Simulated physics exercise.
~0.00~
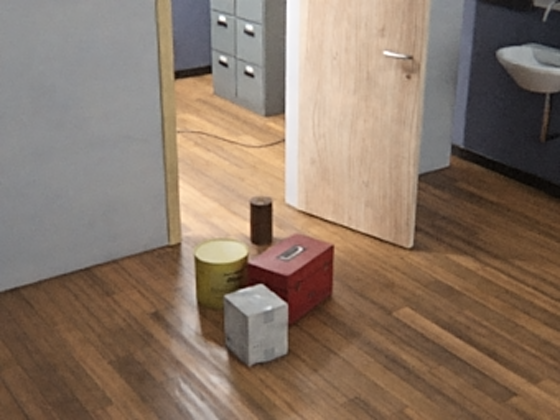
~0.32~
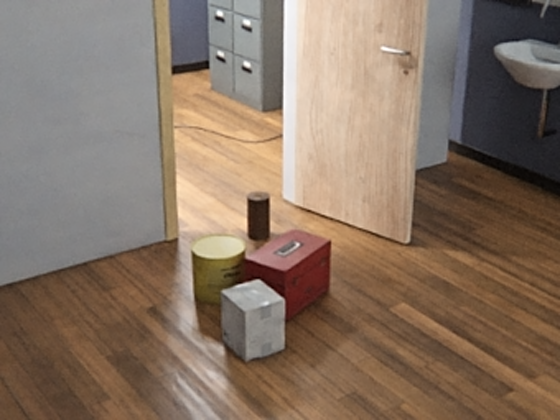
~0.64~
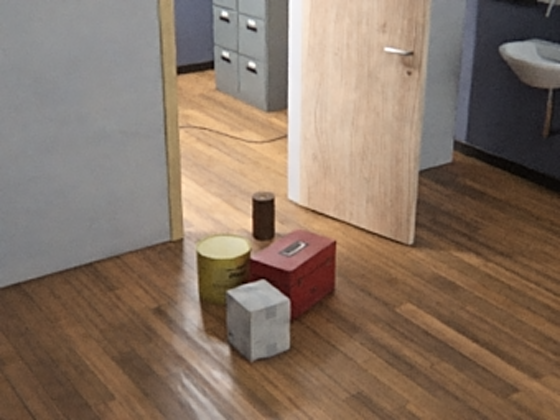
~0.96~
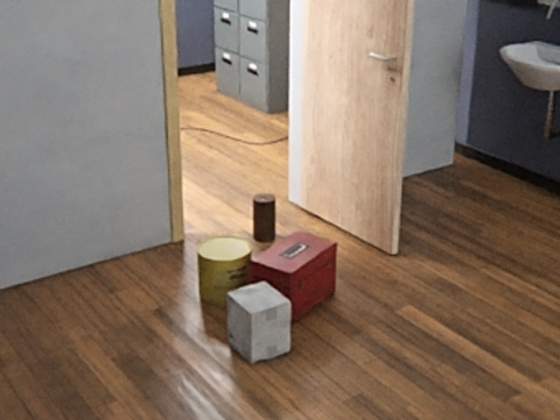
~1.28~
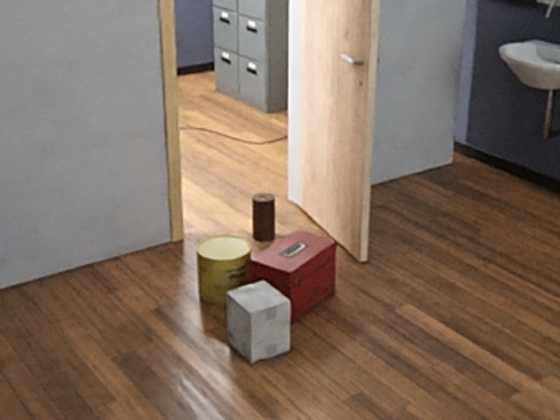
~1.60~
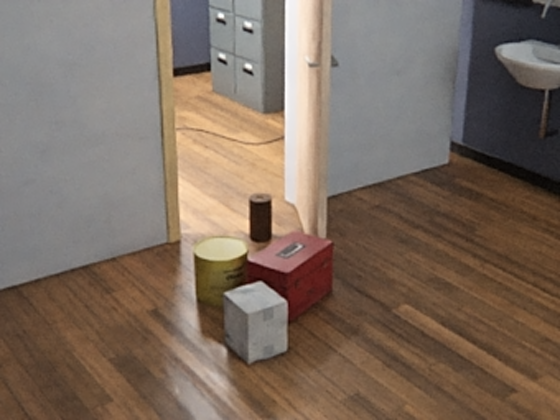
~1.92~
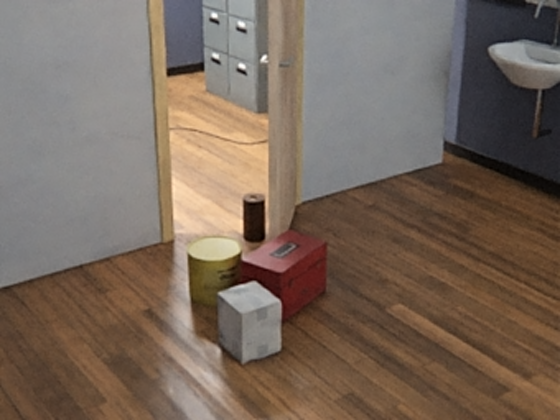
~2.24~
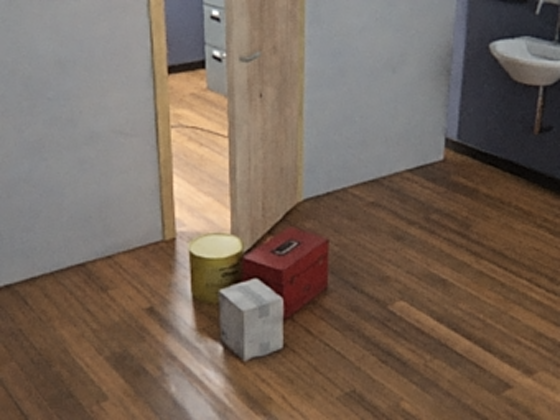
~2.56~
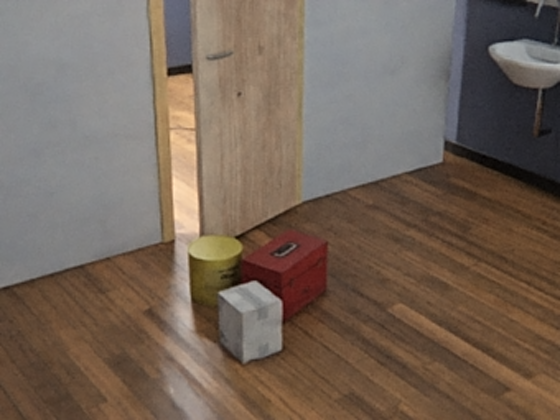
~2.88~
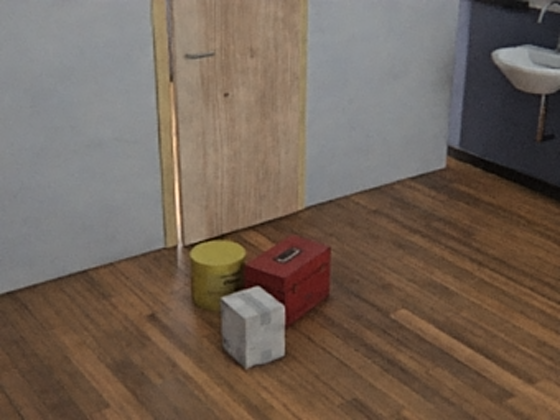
A wooden door swung from wide open toward its frame, passing behind a yellow pail, a red toolbox and a pale parcel that stayed put. A brown roll in the doorway disappeared behind it, and the door ended almost shut, with a thin gap at the left.
